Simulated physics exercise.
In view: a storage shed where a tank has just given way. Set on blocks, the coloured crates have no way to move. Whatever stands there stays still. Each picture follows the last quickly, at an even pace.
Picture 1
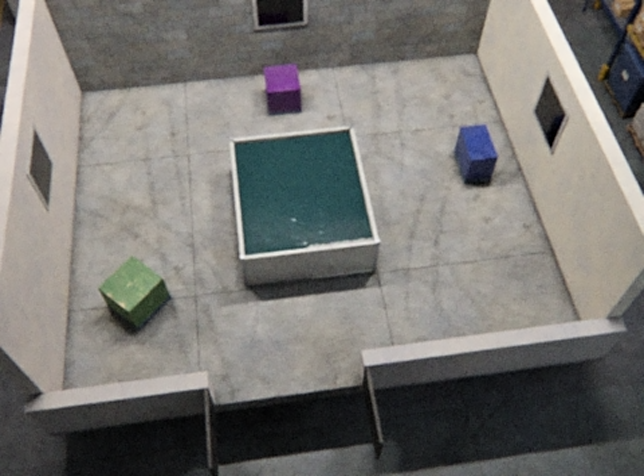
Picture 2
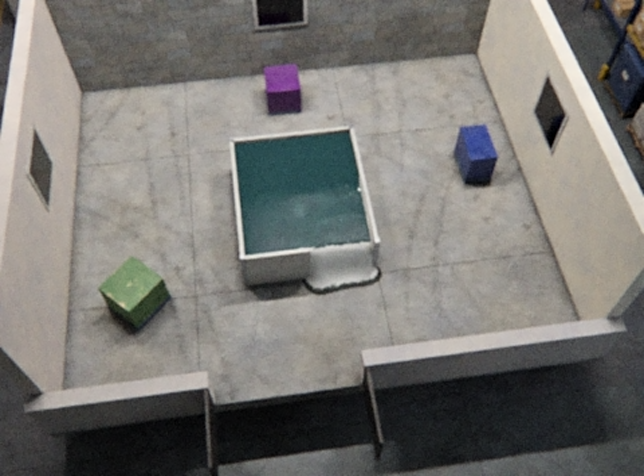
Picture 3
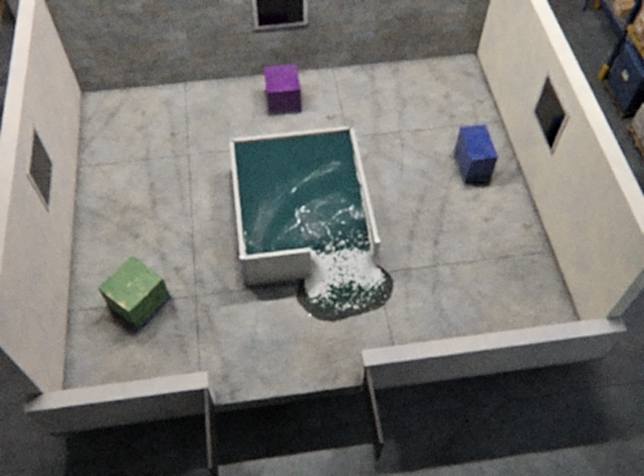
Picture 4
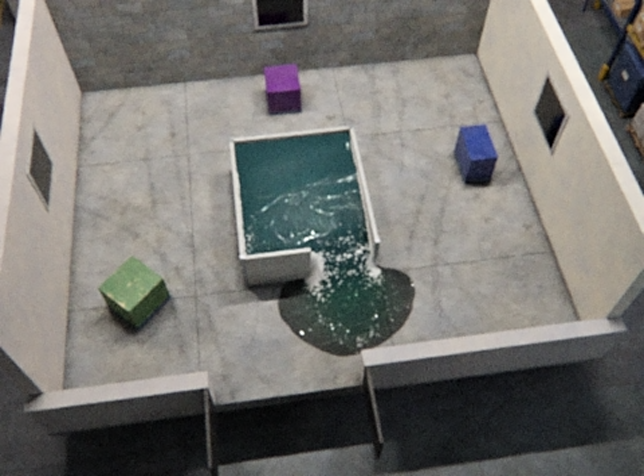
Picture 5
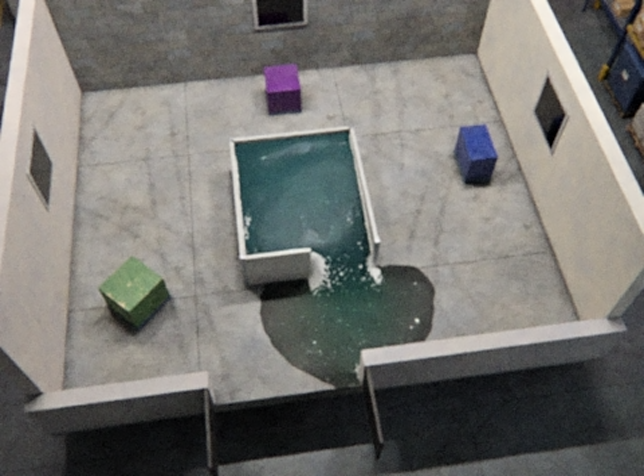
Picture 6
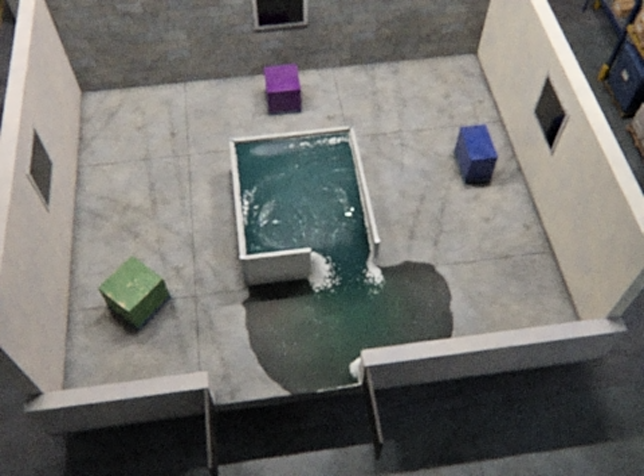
A storage shed with pale walls and a grey concrete floor is seen from high above, looking down past a gap in the low front wall. A white-rimmed tank of dark green water stands mid-floor, with a purple crate behind, a blue one right and a green one left. The tank's front right corner opens and foaming water pours out, spreading across the floor to the front wall, while crates and camera stay still.
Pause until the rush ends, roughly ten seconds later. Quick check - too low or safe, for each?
Green crate safe; blue crate too low; purple crate too low.
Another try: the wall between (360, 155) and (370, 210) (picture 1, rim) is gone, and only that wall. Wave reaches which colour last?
The green crate comes last.
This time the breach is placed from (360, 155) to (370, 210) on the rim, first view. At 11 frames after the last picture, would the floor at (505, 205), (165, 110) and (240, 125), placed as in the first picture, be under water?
First: Reached by the flood. Second: Spared by the leak. Third: Spared by the leak.
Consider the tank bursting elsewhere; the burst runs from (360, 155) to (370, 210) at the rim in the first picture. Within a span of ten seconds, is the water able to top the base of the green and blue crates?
The green crate is reached; the blue crate is reached.
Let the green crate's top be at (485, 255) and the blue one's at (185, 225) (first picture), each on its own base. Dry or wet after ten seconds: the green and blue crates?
As I read it, the green crate gets flooded and the blue crate stays clear.
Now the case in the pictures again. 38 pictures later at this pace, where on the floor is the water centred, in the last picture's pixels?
Centre point: Around (384, 226).
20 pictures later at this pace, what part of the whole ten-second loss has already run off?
Around 55 %.
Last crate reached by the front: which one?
Last of all: The purple-painted one.
A moment on, water covers 15 % of the floor; the green crate not reached, the blue crate not reached, the purple crate not reached.
Next, water covers 15 % of the floor; the green crate not reached, the blue crate not reached, the purple crate not reached.
Then, water covers 25 % of the floor; the green crate water round its plinth, the blue crate water round its plinth, the purple crate not reached.
Later, water covers 45 % of the floor; the green crate water round its plinth, the blue crate water round its plinth, the purple crate water round its plinth.
In the end, water covers 65 % of the floor; the green crate stayed above the water, the blue crate was topped, the purple crate was topped.
